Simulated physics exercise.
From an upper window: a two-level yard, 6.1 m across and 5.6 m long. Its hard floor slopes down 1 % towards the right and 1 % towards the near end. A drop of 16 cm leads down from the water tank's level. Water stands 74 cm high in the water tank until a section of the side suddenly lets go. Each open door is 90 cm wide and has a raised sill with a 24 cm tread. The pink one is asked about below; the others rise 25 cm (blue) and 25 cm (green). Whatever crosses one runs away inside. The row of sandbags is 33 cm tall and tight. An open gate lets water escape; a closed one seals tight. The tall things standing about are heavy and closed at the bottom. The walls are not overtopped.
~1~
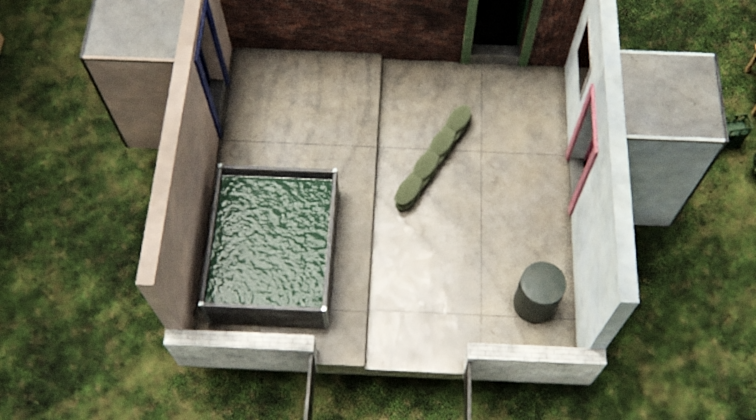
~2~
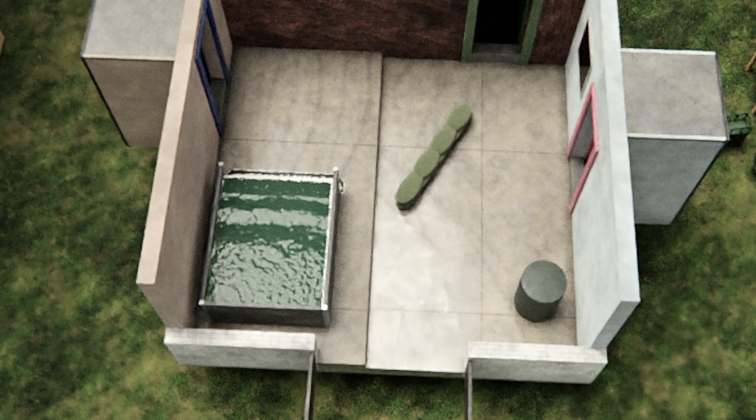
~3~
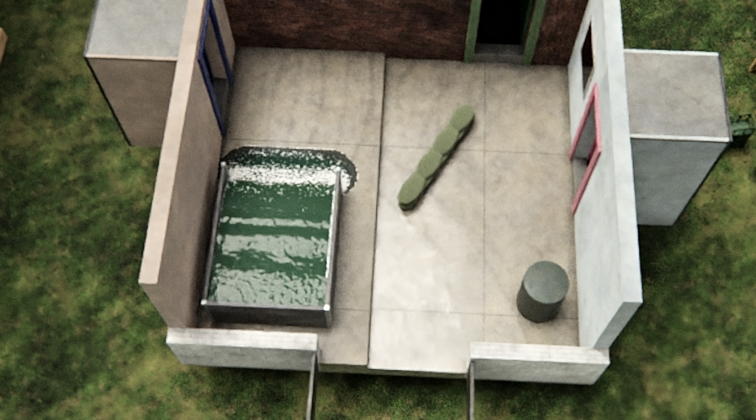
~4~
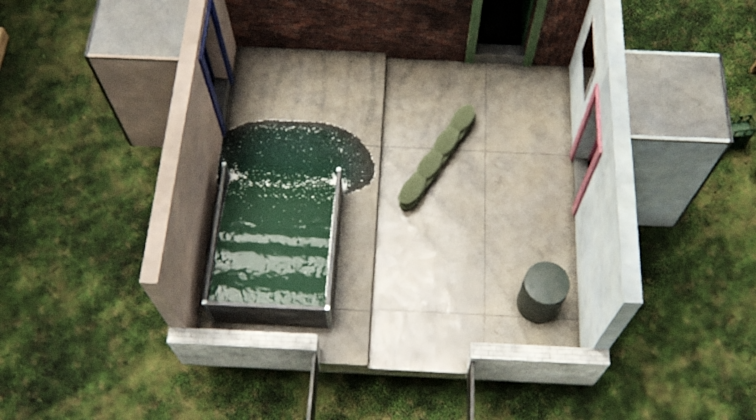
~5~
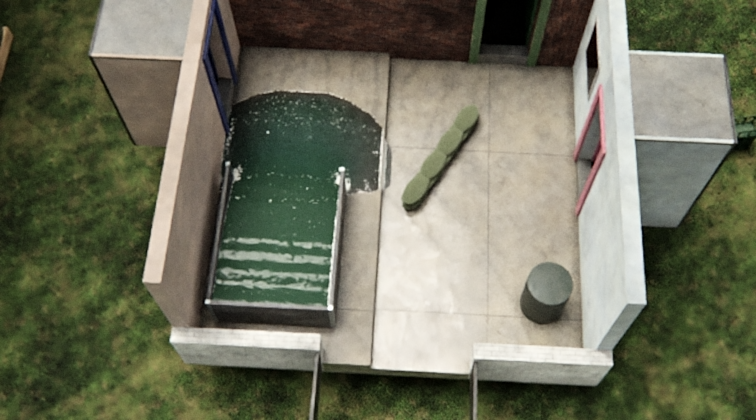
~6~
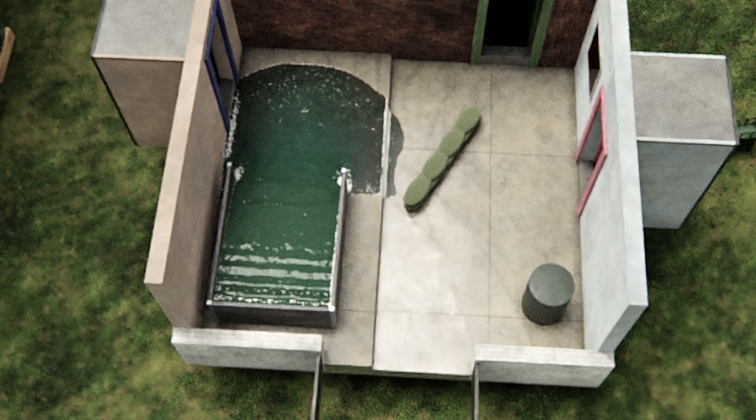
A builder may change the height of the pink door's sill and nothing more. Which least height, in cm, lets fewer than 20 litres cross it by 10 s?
It would have to be roughly 9 cm high.
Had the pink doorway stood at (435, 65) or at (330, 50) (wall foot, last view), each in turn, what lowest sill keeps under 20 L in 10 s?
Roughly 17 and 33 cm.
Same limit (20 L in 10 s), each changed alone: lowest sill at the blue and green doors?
About 22 cm at blue and 14.5 cm at green.
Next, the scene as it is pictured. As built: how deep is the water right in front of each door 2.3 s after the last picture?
Depths in cm: Blue 29, pink 0, green 14.
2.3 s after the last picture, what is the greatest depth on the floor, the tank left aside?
Roughly 44 cm.
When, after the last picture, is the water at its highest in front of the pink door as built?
Around 3.0 s.
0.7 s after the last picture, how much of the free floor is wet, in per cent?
About 35 per cent.
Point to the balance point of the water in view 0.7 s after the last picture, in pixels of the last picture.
Around (295, 183).
Then, 0.7 s after the last picture water covers 35 % of the floor, deepest (49 cm) near (242, 55); it has not reached the pink door.
Then, 2.3 s after the last picture water covers 50 % of the floor, deepest (44 cm) near (567, 68); it has not reached the pink door.
Then, 9.3 s after the last picture water covers 90 % of the floor, deepest (16 cm) near (576, 366); 8 cm at the pink door, 8 litres in over its 11 cm sill.
At the pink door as built, the water peaked near 16 cm, 3.1 s after the last picture.
Run again over the same 10 s with other heights there, 27 litres in over 8 cm, 10 litres over 10.5 cm. The limit of 20 litres is kept from about 9 cm up.
